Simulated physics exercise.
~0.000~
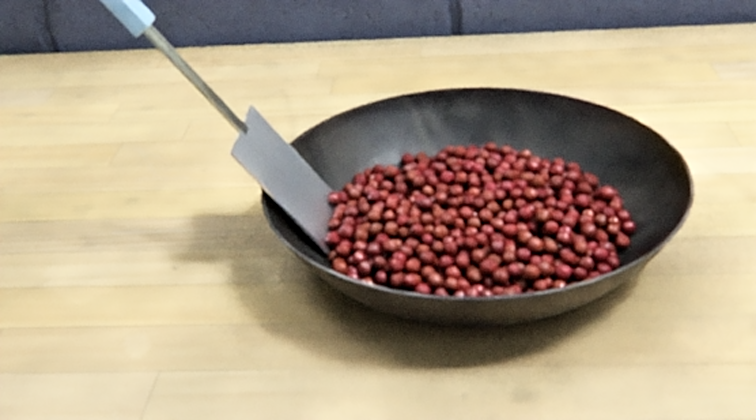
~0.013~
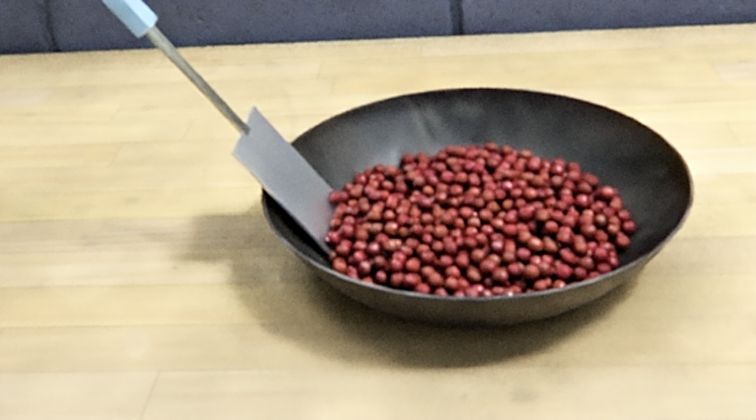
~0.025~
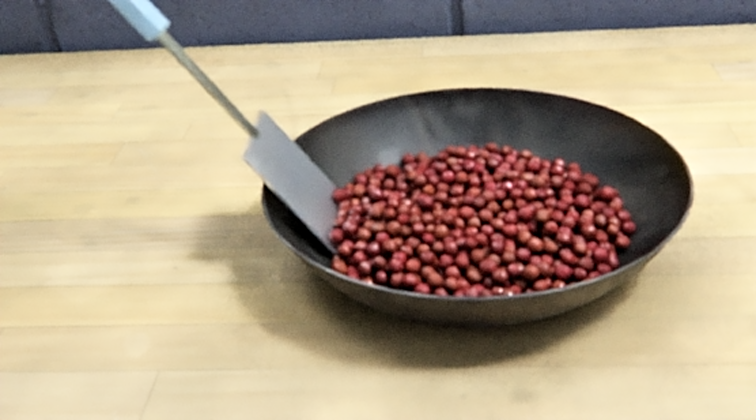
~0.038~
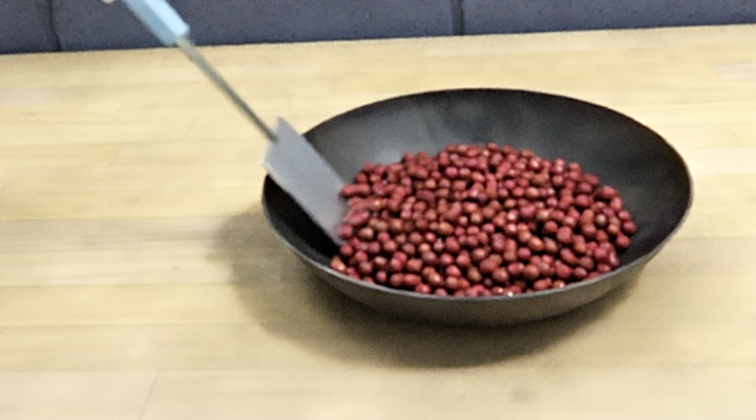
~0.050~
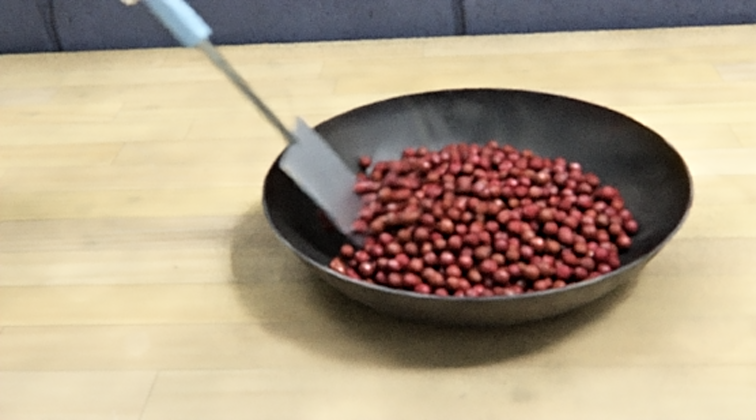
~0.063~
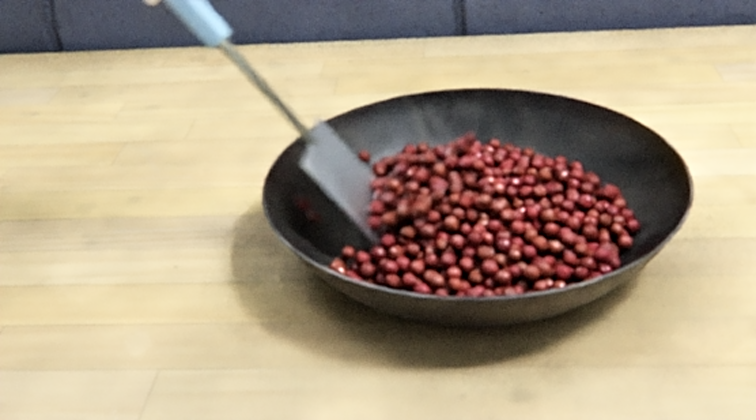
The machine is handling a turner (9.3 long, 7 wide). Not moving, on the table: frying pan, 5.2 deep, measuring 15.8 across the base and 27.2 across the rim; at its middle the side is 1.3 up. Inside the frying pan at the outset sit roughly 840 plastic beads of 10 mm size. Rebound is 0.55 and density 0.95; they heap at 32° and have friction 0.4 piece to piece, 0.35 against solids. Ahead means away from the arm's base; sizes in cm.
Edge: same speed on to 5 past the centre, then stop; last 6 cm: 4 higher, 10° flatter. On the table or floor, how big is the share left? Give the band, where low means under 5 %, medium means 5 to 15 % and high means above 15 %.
Band: Medium.
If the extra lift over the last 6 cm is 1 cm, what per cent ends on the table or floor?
Roughly 0 per cent.
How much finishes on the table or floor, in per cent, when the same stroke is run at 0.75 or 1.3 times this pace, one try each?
Some 0 per cent, then some 15 per cent, on the table or floor.
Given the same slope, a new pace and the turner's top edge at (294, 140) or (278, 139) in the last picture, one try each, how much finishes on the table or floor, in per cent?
Try one roughly 0 per cent; try two roughly 0 per cent.
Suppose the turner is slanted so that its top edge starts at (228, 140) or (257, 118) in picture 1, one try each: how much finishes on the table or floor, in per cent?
First try around 10 percent, second around 10 percent.
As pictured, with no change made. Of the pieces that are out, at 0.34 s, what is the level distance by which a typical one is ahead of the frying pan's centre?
20 cm.
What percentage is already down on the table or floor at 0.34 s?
Share at that moment: About 6 %.
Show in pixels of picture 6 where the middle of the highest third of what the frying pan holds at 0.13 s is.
(504, 194).
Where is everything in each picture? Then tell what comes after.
The first picture shows turner top edge at (241, 128), sloping 55°; upper third of the load around (472, 211), from x 330 to 630, top at y 150; 838 in the frying pan.
The second picture shows turner top edge at (243, 129), sloping 55°; upper third of the load around (473, 211), from x 335 to 630, top at y 150.
The third picture shows turner top edge at (253, 132), sloping 55°; upper third of the load around (471, 211), from x 335 to 630, top at y 150.
The fourth picture shows turner top edge at (271, 137), sloping 55°; upper third of the load around (471, 208), from x 335 to 630, top at y 150.
The fifth picture shows turner top edge at (291, 140), sloping 55°; upper third of the load around (467, 205), from x 325 to 630, top at y 145.
The sixth picture shows turner top edge at (311, 140), sloping 55°; upper third of the load around (464, 200), from x 305 to 635, top at y 140; 838 in the frying pan.
After 0.09 s, sloping 55°, highest piece 7 above the table; 838 in the frying pan.
After 0.13 s, sloping 51°, highest piece 8 above the table; 838 in the frying pan.
After 0.34 s, sloping 45°, highest piece 7 above the table; 767 in the frying pan, 55 on the table or floor, 16 on the blade or in flight.
After 1.39 s, sloping 45°, highest piece 5 above the table; 767 in the frying pan, 71 on the table or floor.
At rest, 767 in the frying pan, 71 on the table or floor. That is 8 % on the table or floor.
